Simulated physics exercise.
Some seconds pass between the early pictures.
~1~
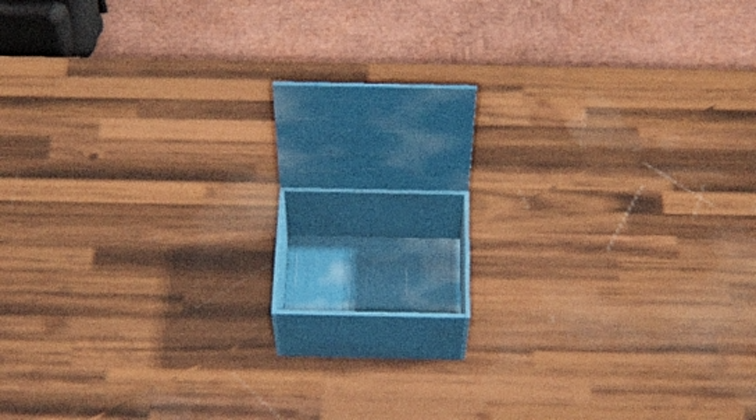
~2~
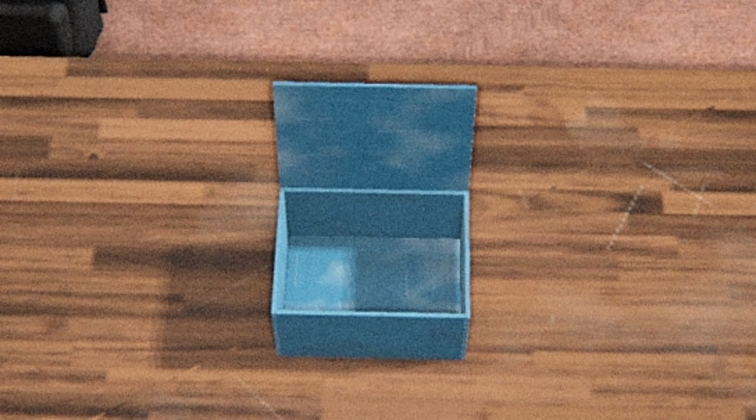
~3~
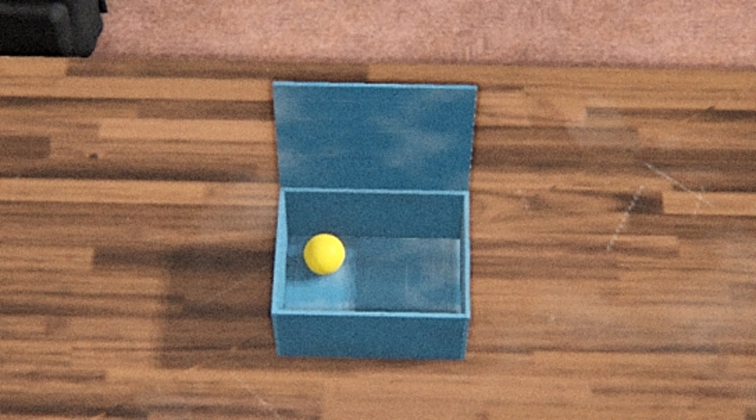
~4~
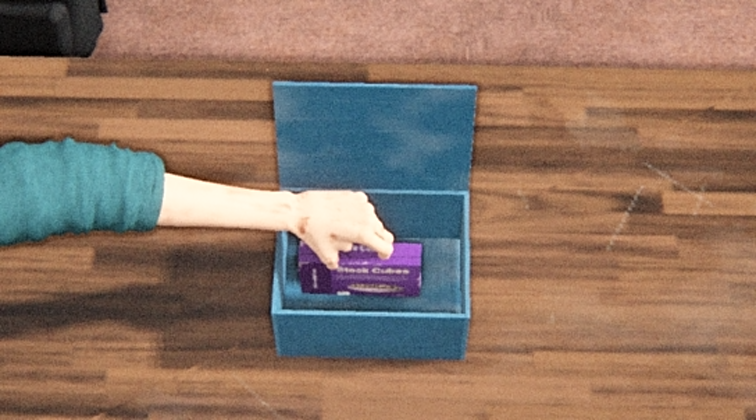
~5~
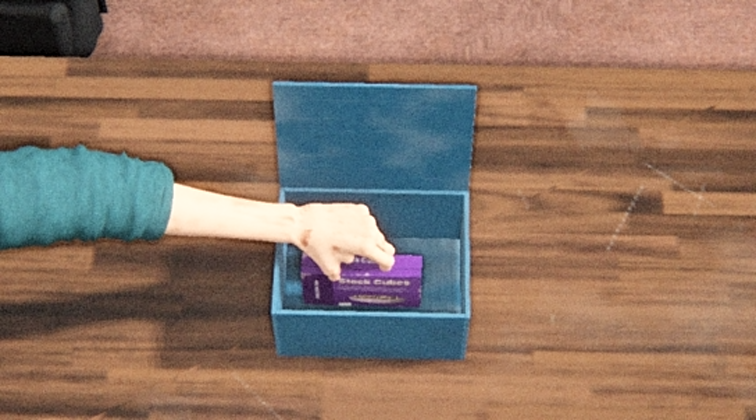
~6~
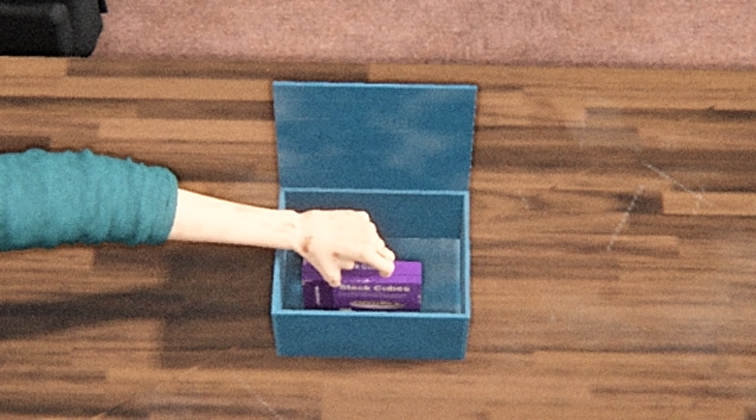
Open blue box sitting empty, then showing a round yellow item, before a hand from the left lowers in a purple packet.
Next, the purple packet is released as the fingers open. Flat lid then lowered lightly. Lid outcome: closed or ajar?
Comes fully down.
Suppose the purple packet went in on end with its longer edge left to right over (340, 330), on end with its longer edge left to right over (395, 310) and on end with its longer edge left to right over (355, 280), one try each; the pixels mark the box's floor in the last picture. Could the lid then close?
First, it is held up; second, it stays ajar; third, it closes.
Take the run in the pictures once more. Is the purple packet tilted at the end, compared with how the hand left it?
At the finish it holds its orientation.
Then, 1.20 s after the last picture, lid starting down.
Then, 1.60 s after the last picture, lid 57° above the rim.
Then, 1.80 s after the last picture, lid 38° above the rim.
Then, 2.10 s after the last picture, lid 4° above the rim.
At rest, lid shut; both in place. Seen from the same camera at the end, purple packet near (362, 287).
